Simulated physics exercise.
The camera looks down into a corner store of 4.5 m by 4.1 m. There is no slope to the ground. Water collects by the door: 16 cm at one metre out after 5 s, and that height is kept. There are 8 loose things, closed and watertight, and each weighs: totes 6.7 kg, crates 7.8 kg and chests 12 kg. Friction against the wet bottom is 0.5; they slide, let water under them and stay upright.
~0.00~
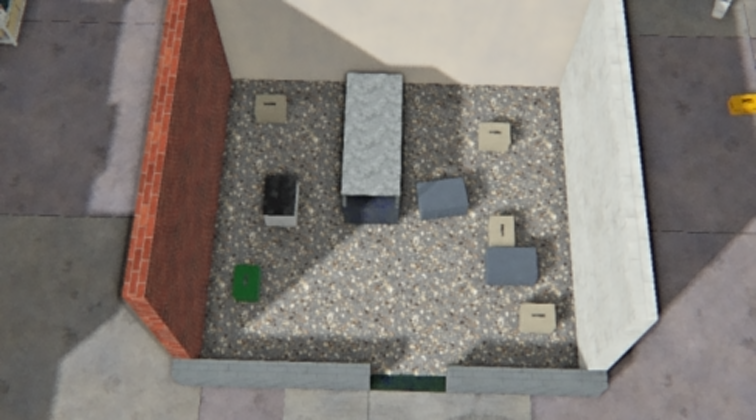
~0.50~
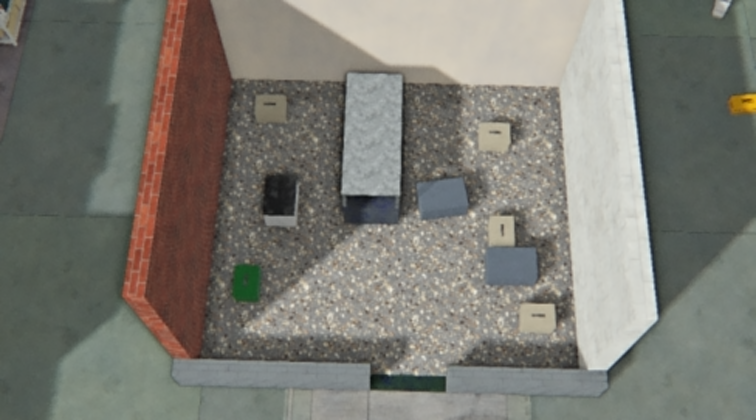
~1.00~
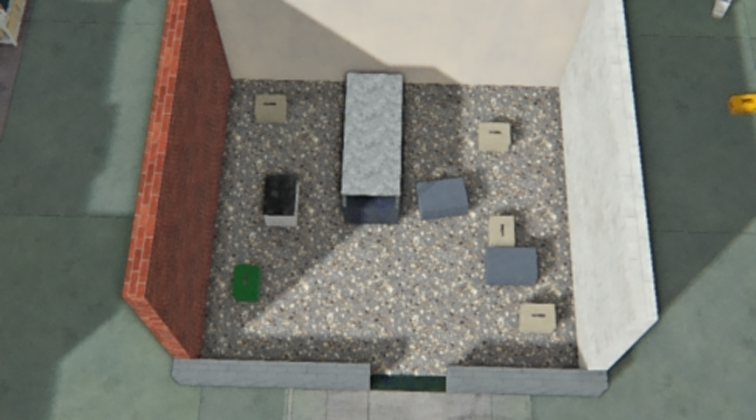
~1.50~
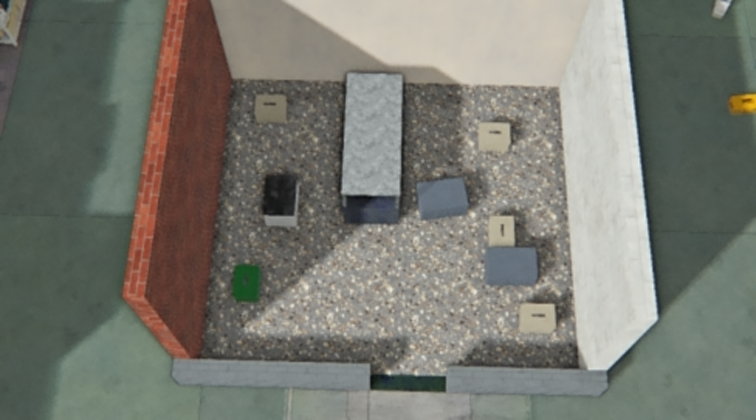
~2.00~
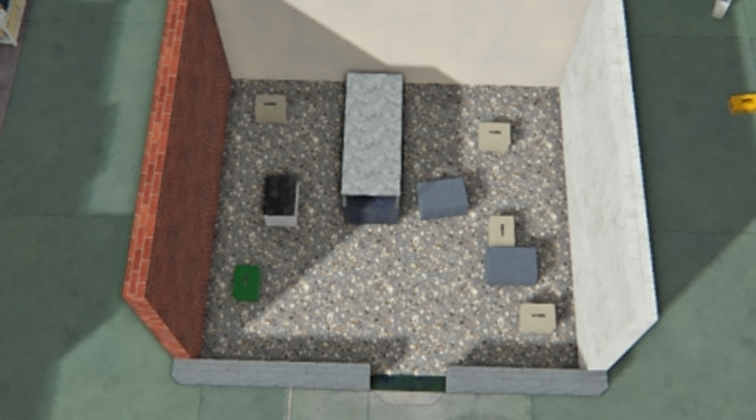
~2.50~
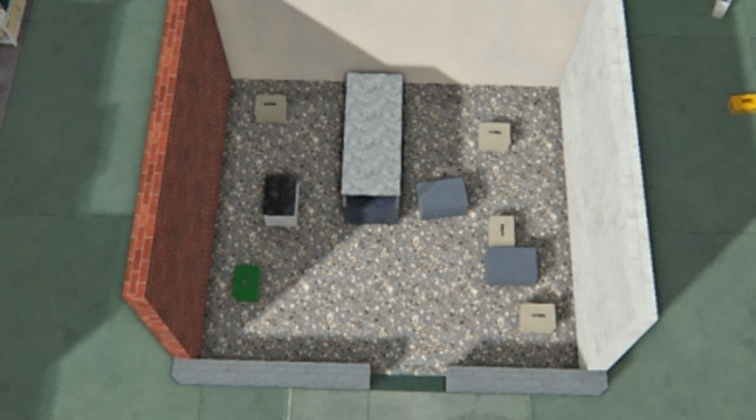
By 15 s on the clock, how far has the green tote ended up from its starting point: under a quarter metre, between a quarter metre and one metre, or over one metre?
Close by.
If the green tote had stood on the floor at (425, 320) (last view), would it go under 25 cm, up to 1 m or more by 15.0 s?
Answer: It covers a big distance.
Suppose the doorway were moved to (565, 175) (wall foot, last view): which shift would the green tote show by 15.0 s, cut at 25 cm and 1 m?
The green tote ends up almost where it started.
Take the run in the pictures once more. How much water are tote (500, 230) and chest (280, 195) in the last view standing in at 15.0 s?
Some 7 cm at the first, some 6 cm at the second.
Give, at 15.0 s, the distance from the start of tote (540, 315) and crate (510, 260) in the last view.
Respectively 10 and 60 centimetres.
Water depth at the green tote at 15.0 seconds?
Close to 4 centimetres.
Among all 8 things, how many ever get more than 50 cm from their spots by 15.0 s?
By my count, 4.
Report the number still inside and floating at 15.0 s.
6 of them.
After 3.5 s the green tote is near (246, 280), 0.0 m from its start, aground; 0 afloat.
After 6.8 s the green tote is near (246, 280), 0.0 m from its start, aground; 0 afloat.
After 11.0 s the green tote is near (246, 280), 0.0 m from its start, aground; 2 afloat.
After 15.0 s the green tote is near (246, 280), 0.0 m from its start, aground; 6 afloat.
